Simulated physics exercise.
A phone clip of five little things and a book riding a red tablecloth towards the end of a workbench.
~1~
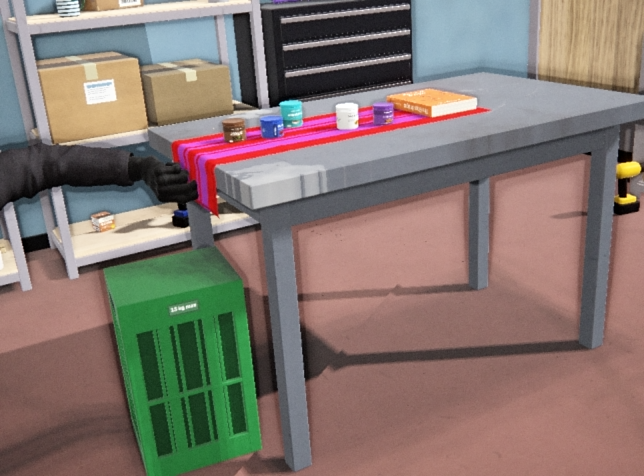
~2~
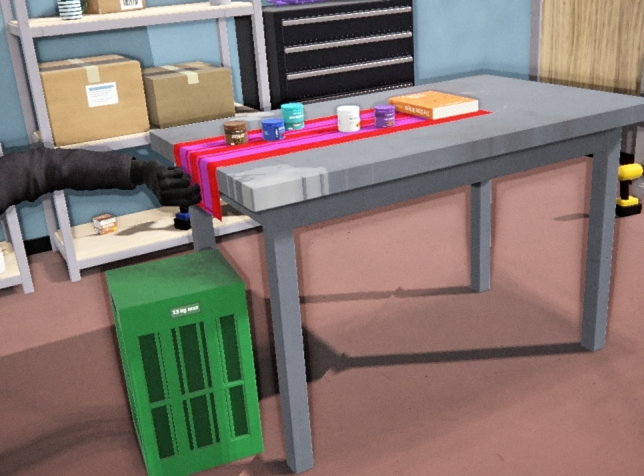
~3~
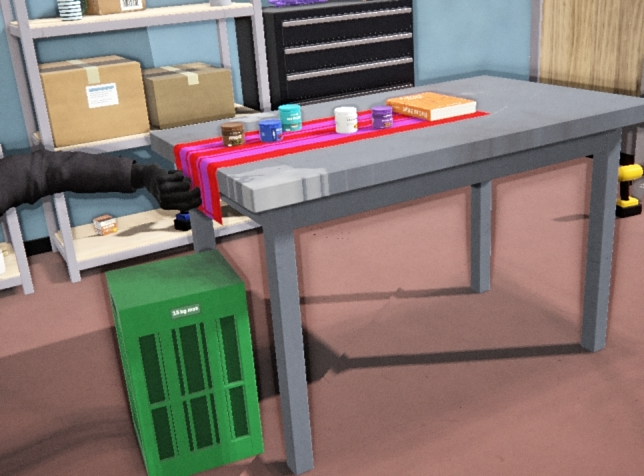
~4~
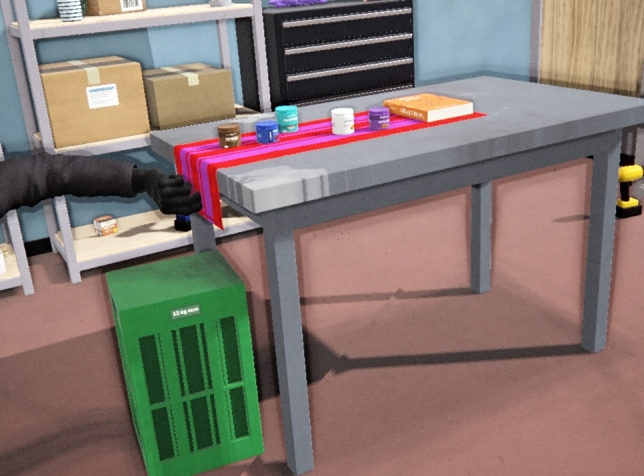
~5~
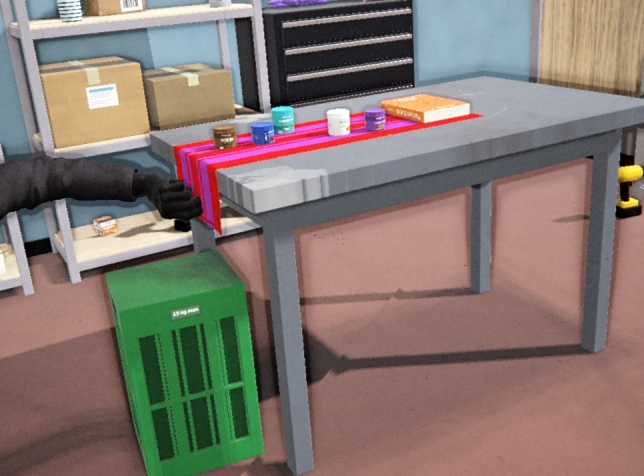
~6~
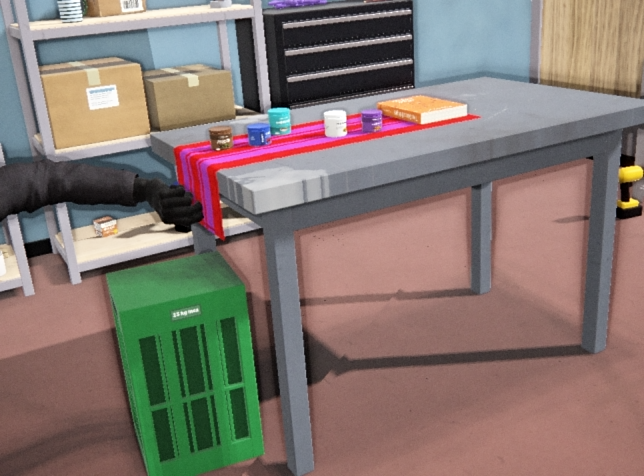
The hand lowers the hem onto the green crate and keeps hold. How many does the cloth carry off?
The workbench loses one.
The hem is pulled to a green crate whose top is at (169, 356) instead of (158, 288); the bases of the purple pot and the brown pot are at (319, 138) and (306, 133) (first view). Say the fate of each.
The purple pot is carried off, the brown pot tumbles off.
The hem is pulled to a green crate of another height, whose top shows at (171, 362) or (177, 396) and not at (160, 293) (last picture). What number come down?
In that case 3 and 4.
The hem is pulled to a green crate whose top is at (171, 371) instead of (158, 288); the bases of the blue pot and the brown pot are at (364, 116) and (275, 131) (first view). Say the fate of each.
The blue pot holds on, the brown pot drops off.
Early on, hem near (204, 242); all still up.
Midway, hem on the crate; brown pot gone.
Finally, hem on the crate; brown pot gone. The count of fallen things is one.
